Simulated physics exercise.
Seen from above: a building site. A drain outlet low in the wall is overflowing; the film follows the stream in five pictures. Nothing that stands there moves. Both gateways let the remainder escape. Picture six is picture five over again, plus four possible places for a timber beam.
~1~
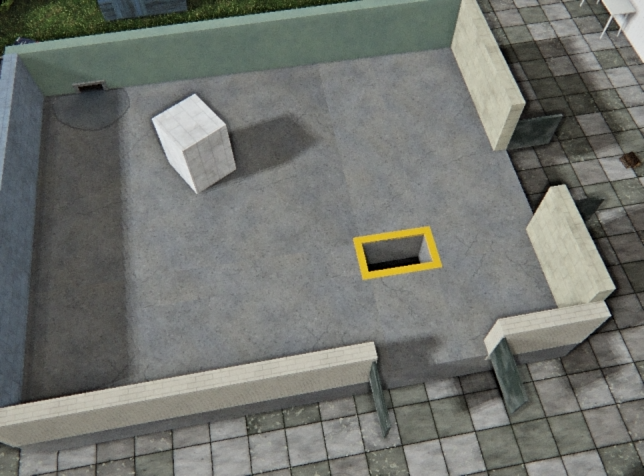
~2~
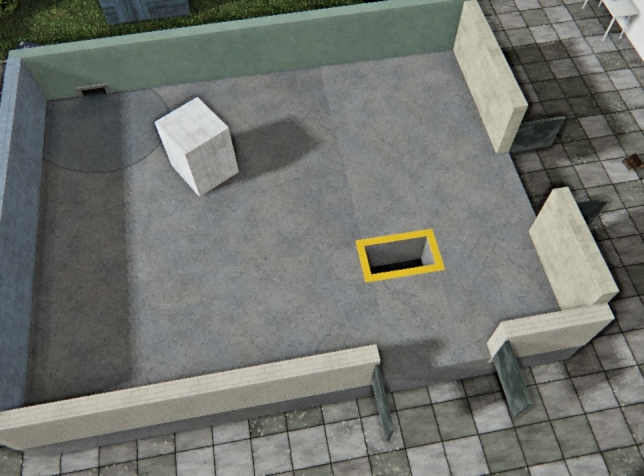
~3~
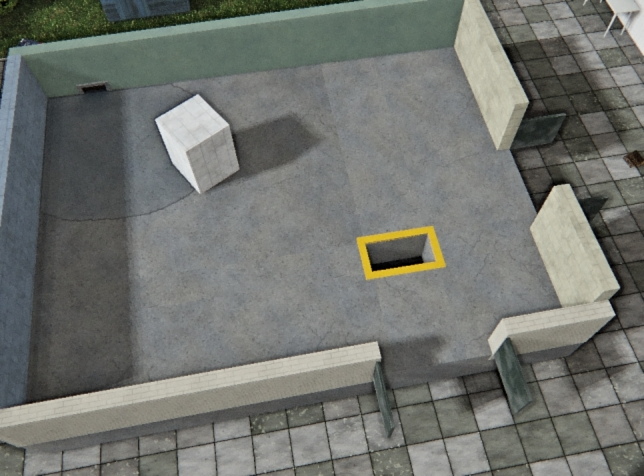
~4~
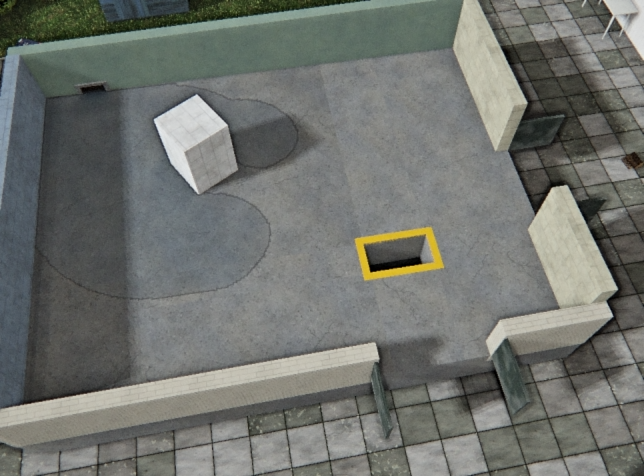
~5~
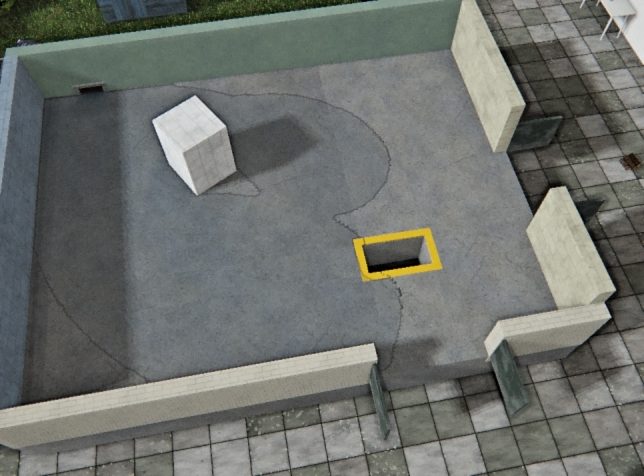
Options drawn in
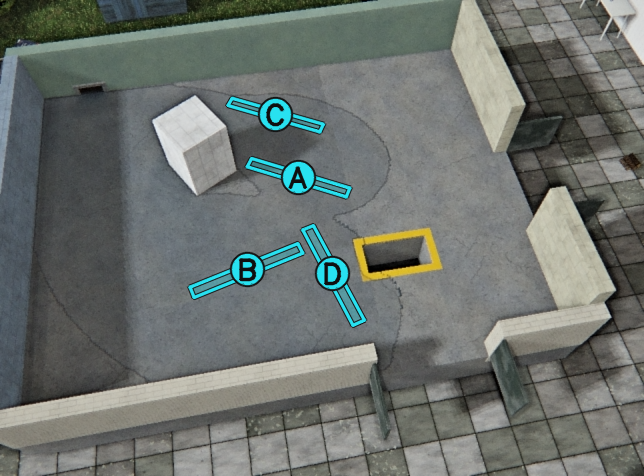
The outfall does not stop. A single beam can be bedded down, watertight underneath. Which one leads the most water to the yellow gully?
Take B.
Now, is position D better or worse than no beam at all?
Position D is worse.
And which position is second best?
It is C.
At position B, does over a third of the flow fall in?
No, it does not.
In cyan, A from (249, 162) to (348, 192); B from (192, 292) to (300, 248); C from (230, 101) to (321, 128); D from (308, 227) to (358, 322).
For position A, about 15 % of the stream goes into the yellow gully, about 85 % out by the gates.
For position B, about 27 % of the stream goes into the yellow gully, about 73 % out by the gates.
For position C, about 20 % of the stream goes into the yellow gully, about 80 % out by the gates.
For position D, about 12 % of the stream goes into the yellow gully, about 87 % out by the gates.
